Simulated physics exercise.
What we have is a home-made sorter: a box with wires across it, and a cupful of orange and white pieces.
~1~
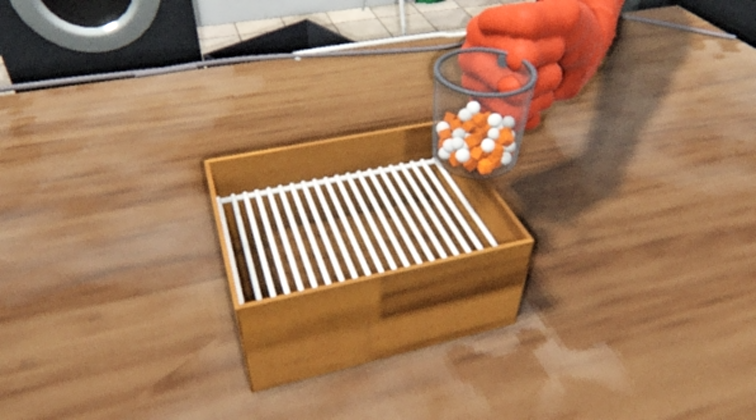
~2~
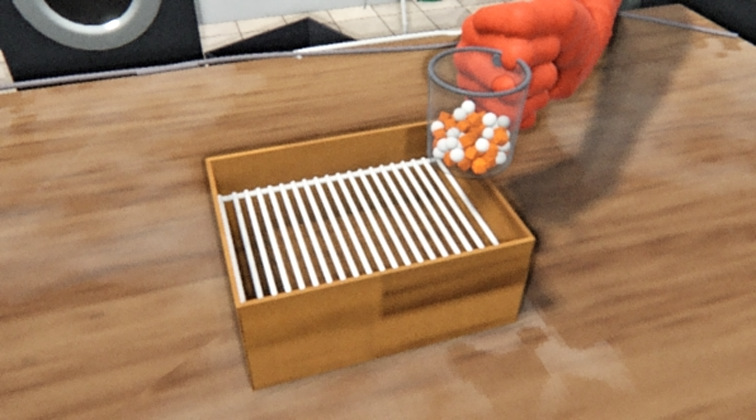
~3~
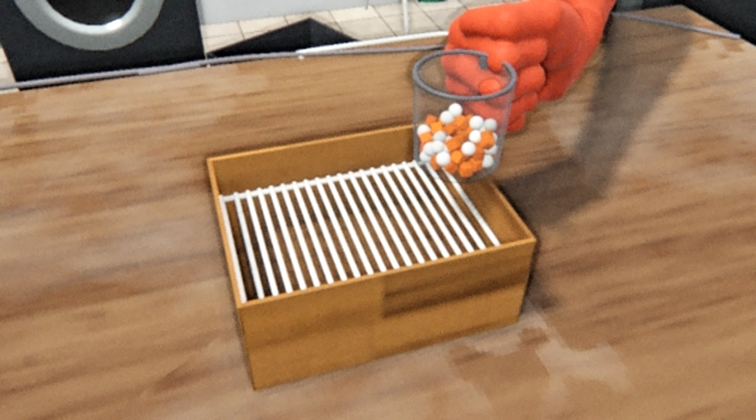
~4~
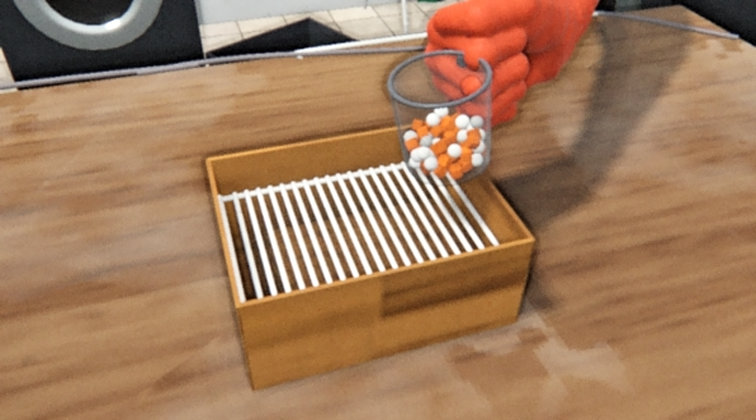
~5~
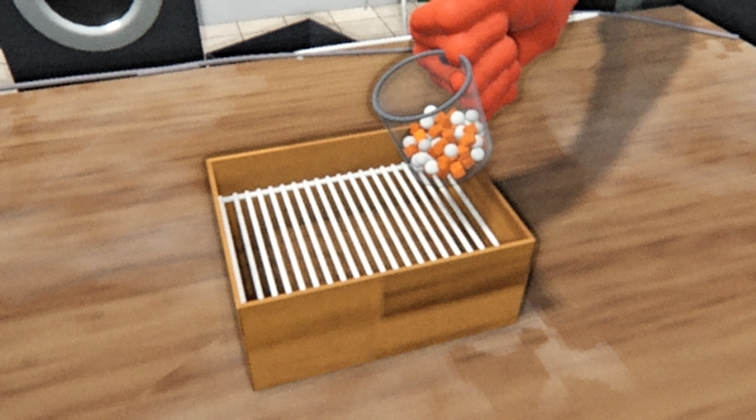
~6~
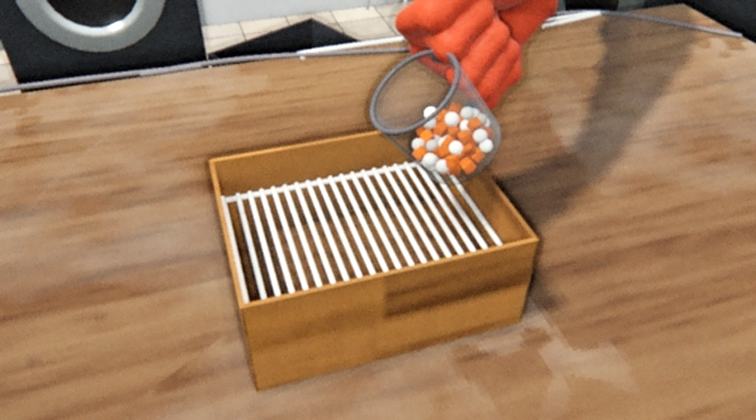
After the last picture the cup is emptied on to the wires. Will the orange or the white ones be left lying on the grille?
Result: Orange bits retained, white bits retained.
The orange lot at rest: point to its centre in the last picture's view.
Around (373, 225) in the last frame.
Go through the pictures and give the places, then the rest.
In the first frame, cup at (479, 115), upright; rack at (262, 255), 20 wires across; orange dice-shaped beads at (475, 140), wider than the gaps; white round beads at (467, 140), wider than the gaps.
In the second frame, cup at (474, 114), upright; white ones at (461, 140).
In the third frame, cup at (460, 118), upright; orange ones at (456, 143).
In the fourth frame, cup at (443, 120), tipped 10°; white ones at (436, 146).
In the fifth frame, cup at (437, 122), tipped 24°; orange ones at (442, 146).
In the sixth frame, cup at (439, 121), tipped 37°; rack at (267, 254); orange ones at (449, 144); white ones at (445, 144).
Then, 0.26 s past the last view, orange ones, all in the cup; white ones, all in the cup.
Then, 0.58 s past the last view, orange ones, all in the cup; white ones, all in the cup.
Then, 0.94 s past the last view, orange ones, about two thirds in the cup, about a third on or over the wires; white ones, about two thirds in the cup, about a third on or over the wires.
Finally, orange ones, all on the wires, none under the rack; white ones, all on the wires, none under the rack.
